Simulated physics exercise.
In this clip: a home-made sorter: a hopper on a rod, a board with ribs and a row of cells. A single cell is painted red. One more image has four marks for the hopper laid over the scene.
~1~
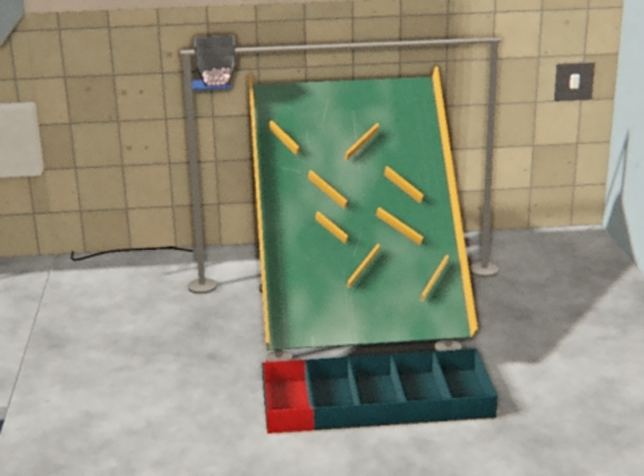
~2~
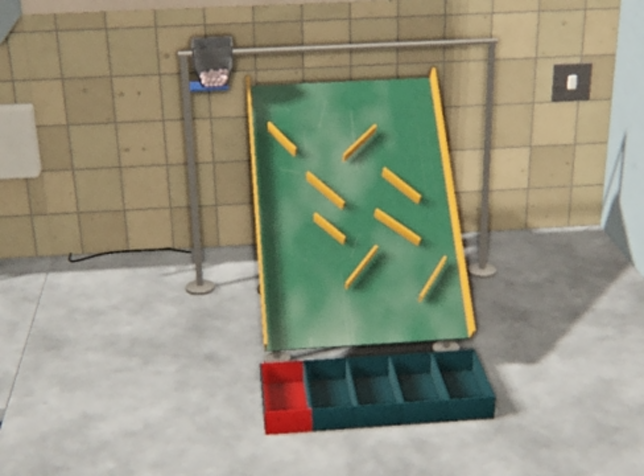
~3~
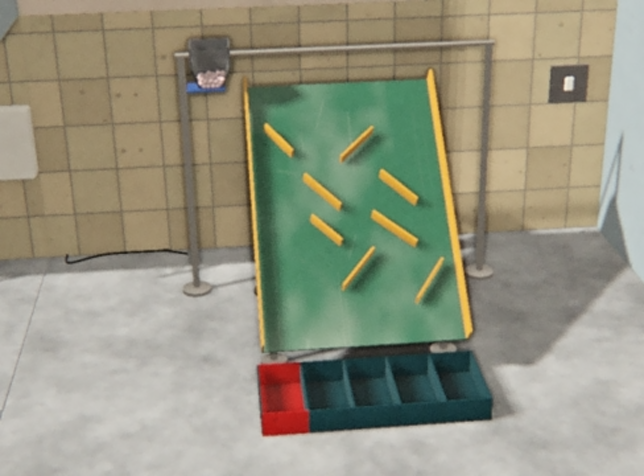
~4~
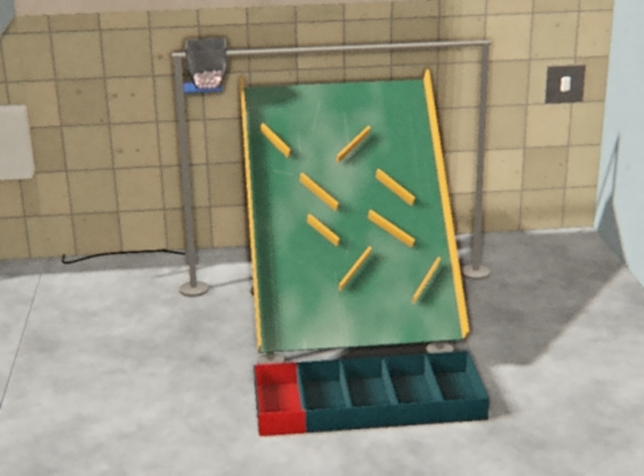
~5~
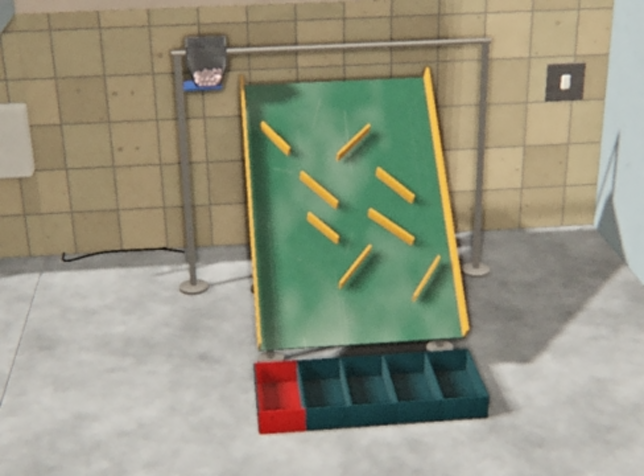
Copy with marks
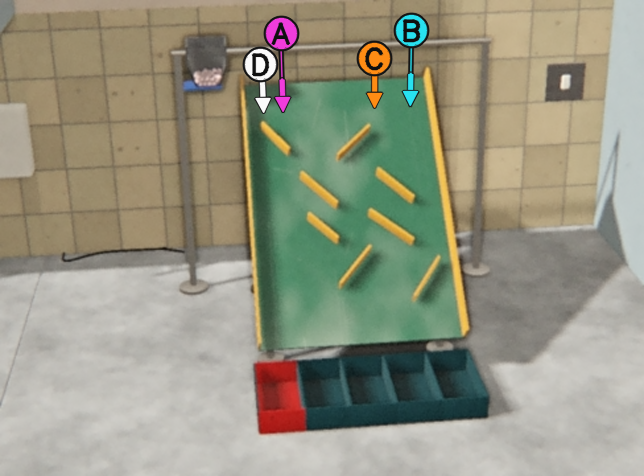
A green board with yellow ribs stands still above a row of cells, one red.
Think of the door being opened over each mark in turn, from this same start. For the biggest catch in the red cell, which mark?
D.
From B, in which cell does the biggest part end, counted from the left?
It is the fifth one.
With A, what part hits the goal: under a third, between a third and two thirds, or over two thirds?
It is under a third.
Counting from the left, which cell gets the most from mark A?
The fourth.
On the marked copy, mark A meets the board at (282, 106); mark B meets the board at (410, 100); mark C meets the board at (374, 102); mark D meets the board at (263, 107).
If A is chosen, a small part in the red cell, about two thirds in other cells, about a quarter outside the box.
If B is chosen, none in the red cell, about half in other cells, about half outside the box.
If C is chosen, a small part in the red cell, about half in other cells, about a third outside the box.
If D is chosen, about a third in the red cell, about a third in other cells, about a third outside the box.
